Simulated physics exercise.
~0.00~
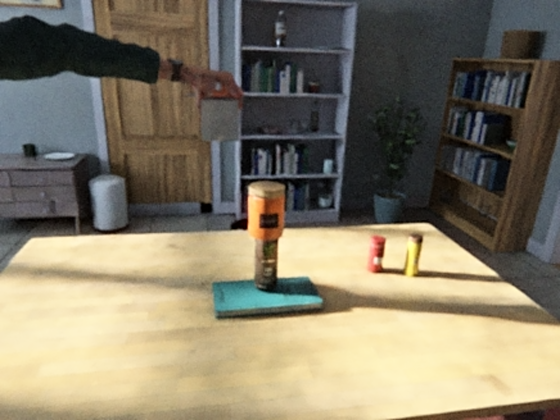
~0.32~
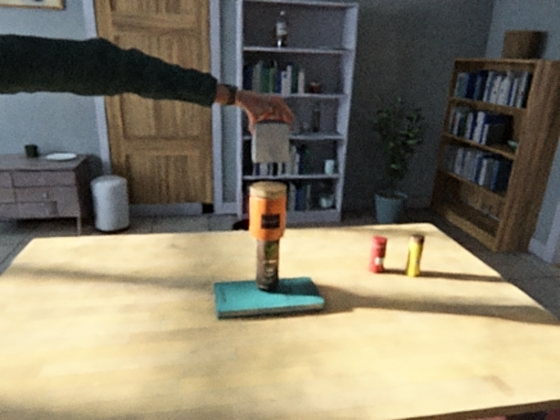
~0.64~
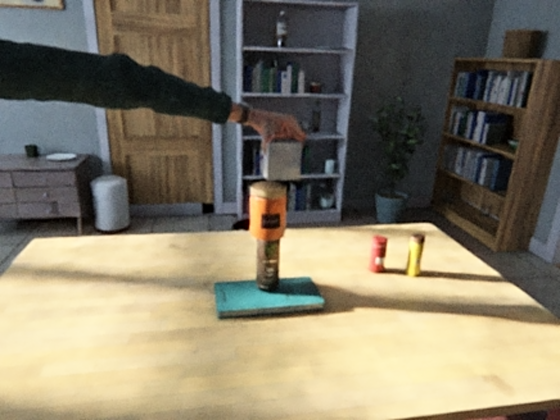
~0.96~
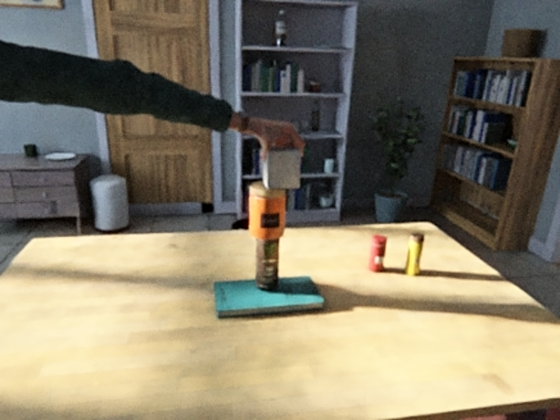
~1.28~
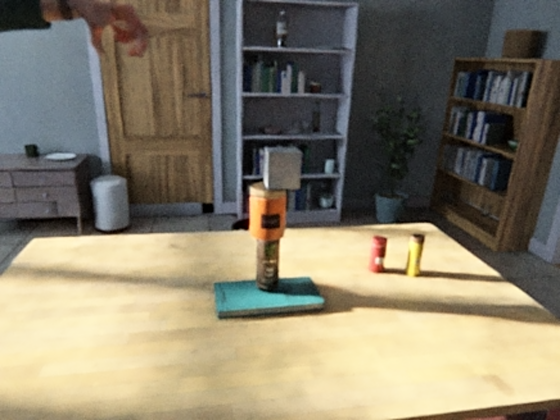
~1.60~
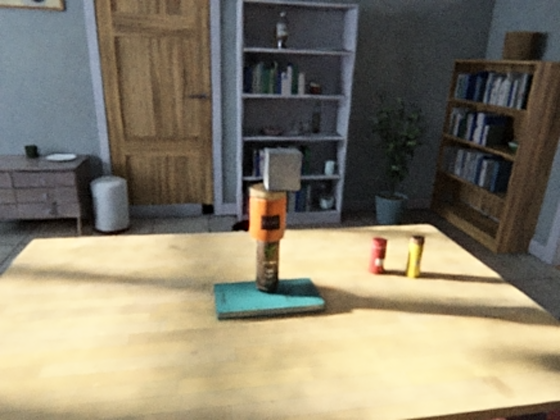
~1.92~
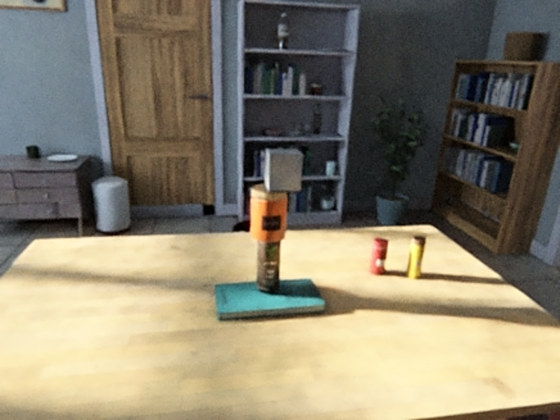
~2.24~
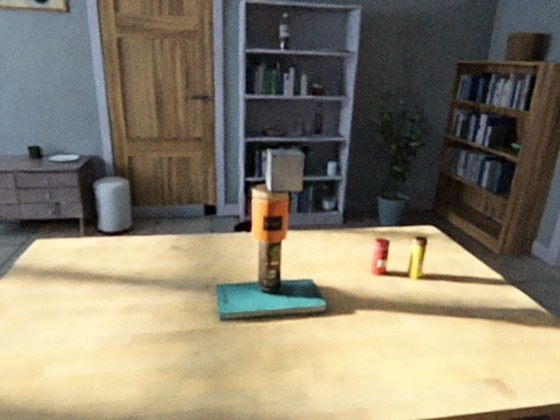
In a room with bookshelves, a hand lowered a white block onto an orange jar stacked above a brown can and a turquoise book on a wooden table, then let go and drew away, and the pile stayed standing beside two shakers.
